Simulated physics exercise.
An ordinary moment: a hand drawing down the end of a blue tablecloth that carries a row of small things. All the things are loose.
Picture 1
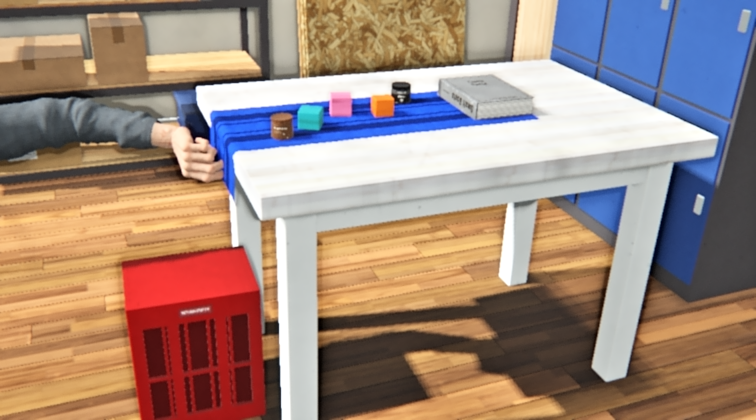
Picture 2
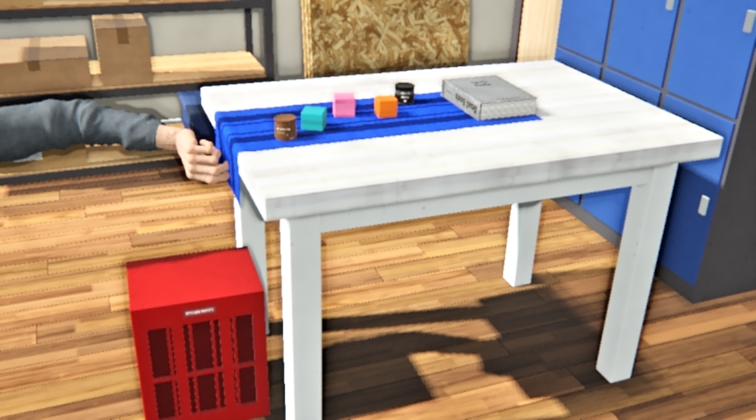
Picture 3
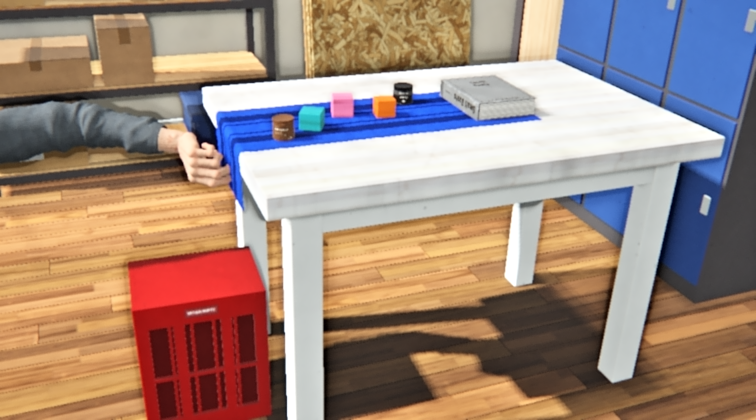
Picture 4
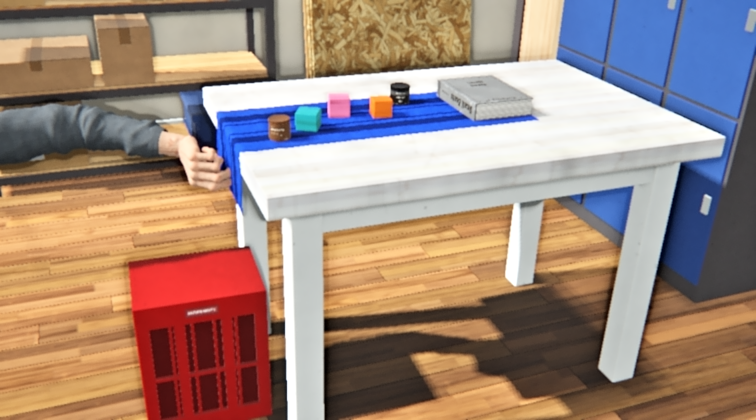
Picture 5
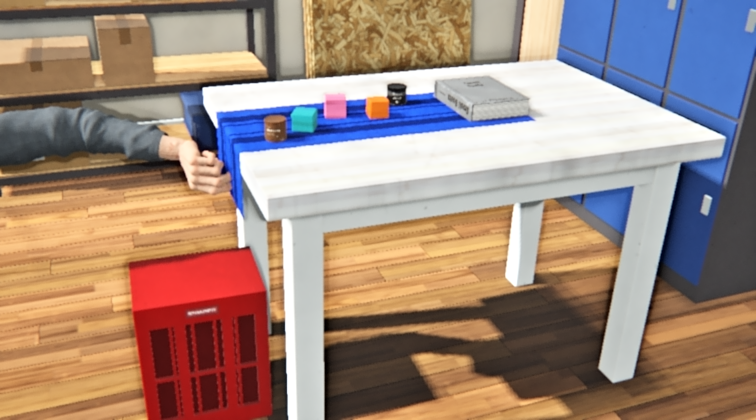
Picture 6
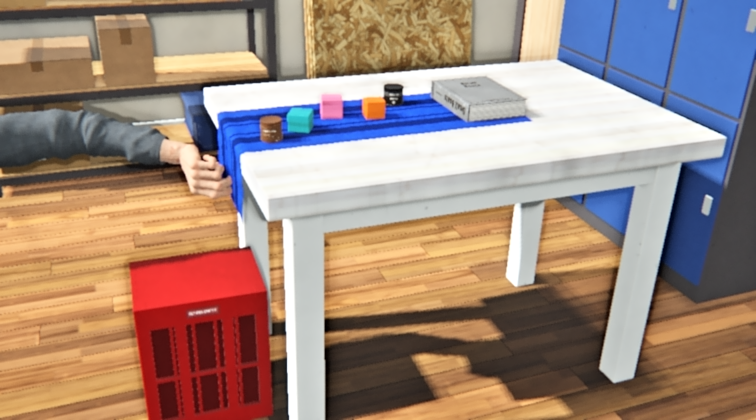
In a room with a wooden floor and blue lockers, a hand at the left end of a white table grips a blue cloth carrying small pots, coloured cubes and a grey book. The view shifts slightly, then the hand draws the cloth gently downward, and the objects slide slightly left together.
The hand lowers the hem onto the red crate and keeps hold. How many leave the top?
The count of fallen things is two.
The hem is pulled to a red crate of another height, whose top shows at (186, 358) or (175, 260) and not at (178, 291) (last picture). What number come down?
The count: 4 and 1.
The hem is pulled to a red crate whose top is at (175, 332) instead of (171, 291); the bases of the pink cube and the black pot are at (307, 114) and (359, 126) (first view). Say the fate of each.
The pink cube comes down; the black pot tumbles off.
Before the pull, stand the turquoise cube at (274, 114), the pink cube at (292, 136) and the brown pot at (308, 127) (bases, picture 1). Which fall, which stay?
The turquoise cube comes down; the pink cube falls; the brown pot is carried off.
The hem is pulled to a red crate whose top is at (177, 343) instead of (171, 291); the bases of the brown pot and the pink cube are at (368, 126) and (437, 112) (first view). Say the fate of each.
The brown pot comes down; the pink cube survives.
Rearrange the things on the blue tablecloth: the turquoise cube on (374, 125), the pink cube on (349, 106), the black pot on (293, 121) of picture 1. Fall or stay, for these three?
The turquoise cube remains up; the pink cube does not fall; the black pot goes over.
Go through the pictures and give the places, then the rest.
The first picture shows hem (237, 207); brown pot (282, 116); turquoise cube (311, 109); pink cube (341, 95); orange cube (383, 97); black pot (401, 84); top of the crate (171, 291).
The second picture shows hem (240, 208); brown pot (285, 117).
The third picture shows hem (244, 212); turquoise cube (312, 110).
The fourth picture shows hem (243, 216); pink cube (339, 96); top of the crate (177, 291).
The fifth picture shows hem (244, 220); orange cube (378, 99).
The sixth picture shows hem (243, 224); brown pot (271, 119); turquoise cube (301, 112); pink cube (332, 97); orange cube (374, 99); black pot (394, 86).
Soon after, hem near (232, 222); all still up.
After that, hem near (233, 250); brown pot gone.
And then, hem on the crate; brown pot and turquoise cube gone.
In the end, hem on the crate; brown pot and turquoise cube gone. It carries off two.
